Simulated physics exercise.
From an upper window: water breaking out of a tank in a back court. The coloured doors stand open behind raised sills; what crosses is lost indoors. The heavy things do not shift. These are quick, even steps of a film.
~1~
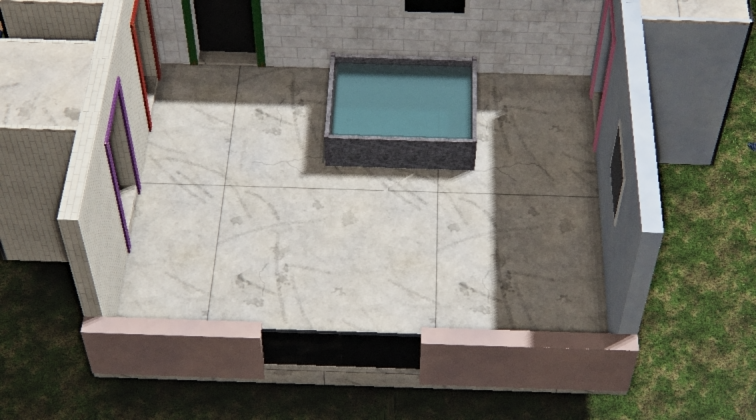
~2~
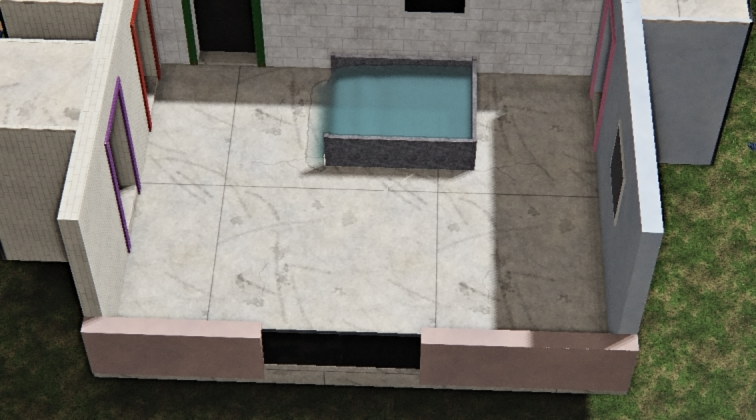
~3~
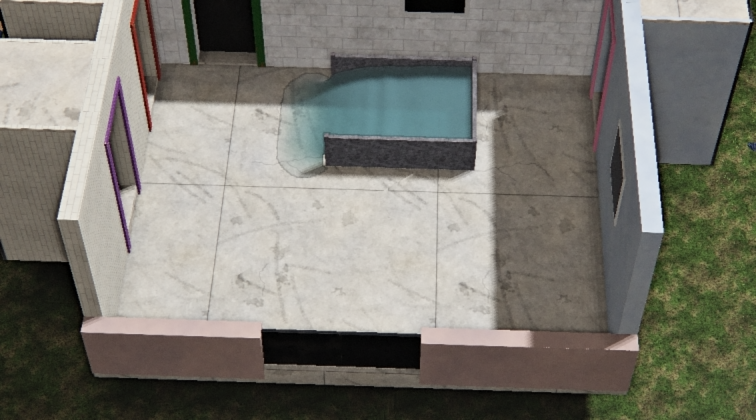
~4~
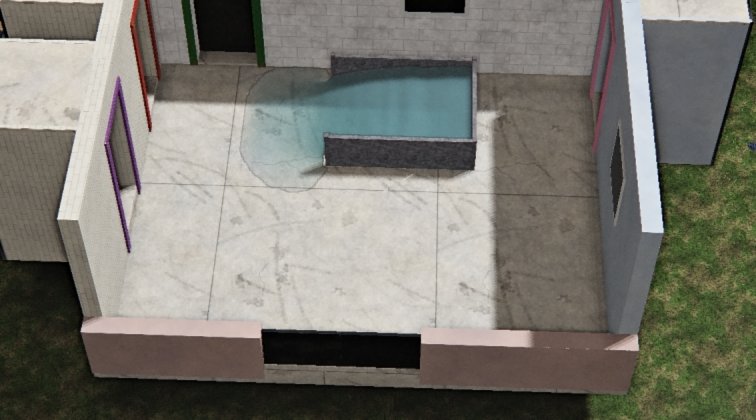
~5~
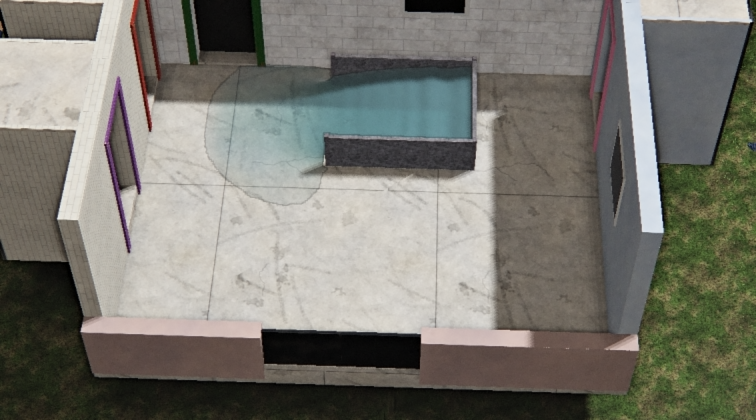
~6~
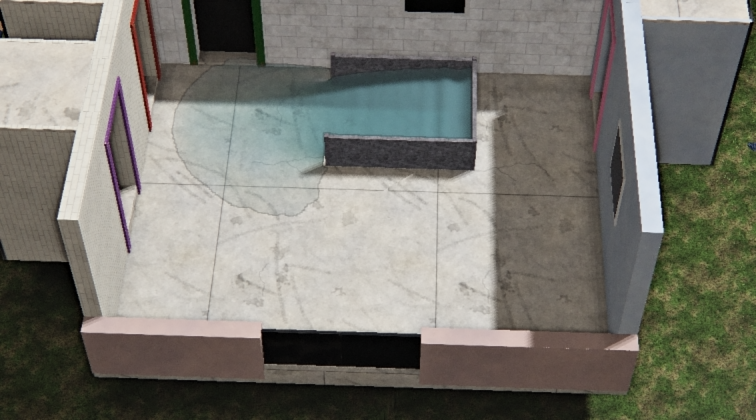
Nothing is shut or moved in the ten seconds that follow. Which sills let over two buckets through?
The green door takes more than that; the pink door stays under that; the red door takes more than that; the purple door stays under that.
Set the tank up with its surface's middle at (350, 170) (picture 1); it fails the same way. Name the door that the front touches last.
That is the door marked pink.
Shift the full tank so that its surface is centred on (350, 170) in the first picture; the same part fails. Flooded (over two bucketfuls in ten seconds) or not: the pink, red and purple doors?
In short: Pink door lets less in; red door takes more; purple door is over.
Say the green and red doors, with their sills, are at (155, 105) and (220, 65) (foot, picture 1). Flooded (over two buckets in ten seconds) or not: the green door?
My reading: Green door is over.
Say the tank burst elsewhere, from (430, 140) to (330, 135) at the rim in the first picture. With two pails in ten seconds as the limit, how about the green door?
In short: Green door lets more in.
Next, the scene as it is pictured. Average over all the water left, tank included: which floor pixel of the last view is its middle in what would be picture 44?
I would point to (269, 207).
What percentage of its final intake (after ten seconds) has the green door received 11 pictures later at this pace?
Roughly 15 per cent.
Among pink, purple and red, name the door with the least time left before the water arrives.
It is the one in red.
A moment on, water covers 25 % of the floor; the green door under two buckets in, the pink door not reached, the red door over two buckets in, the purple door not reached.
Next, water covers 30 % of the floor; the green door over two buckets in, the pink door not reached, the red door far over two buckets in, the purple door wet at the sill, nothing in.
Then, water covers 35 % of the floor; the green door over two buckets in, the pink door not reached, the red door far over two buckets in, the purple door wet at the sill, nothing in.
Later, water covers 65 % of the floor; the green door far over two buckets in, the pink door not reached, the red door far over two buckets in, the purple door wet at the sill, nothing in.
In the end, water covers 90 % of the floor; the green door far over two buckets in, the pink door wet at the sill, nothing in, the red door far over two buckets in, the purple door wet at the sill, nothing in.
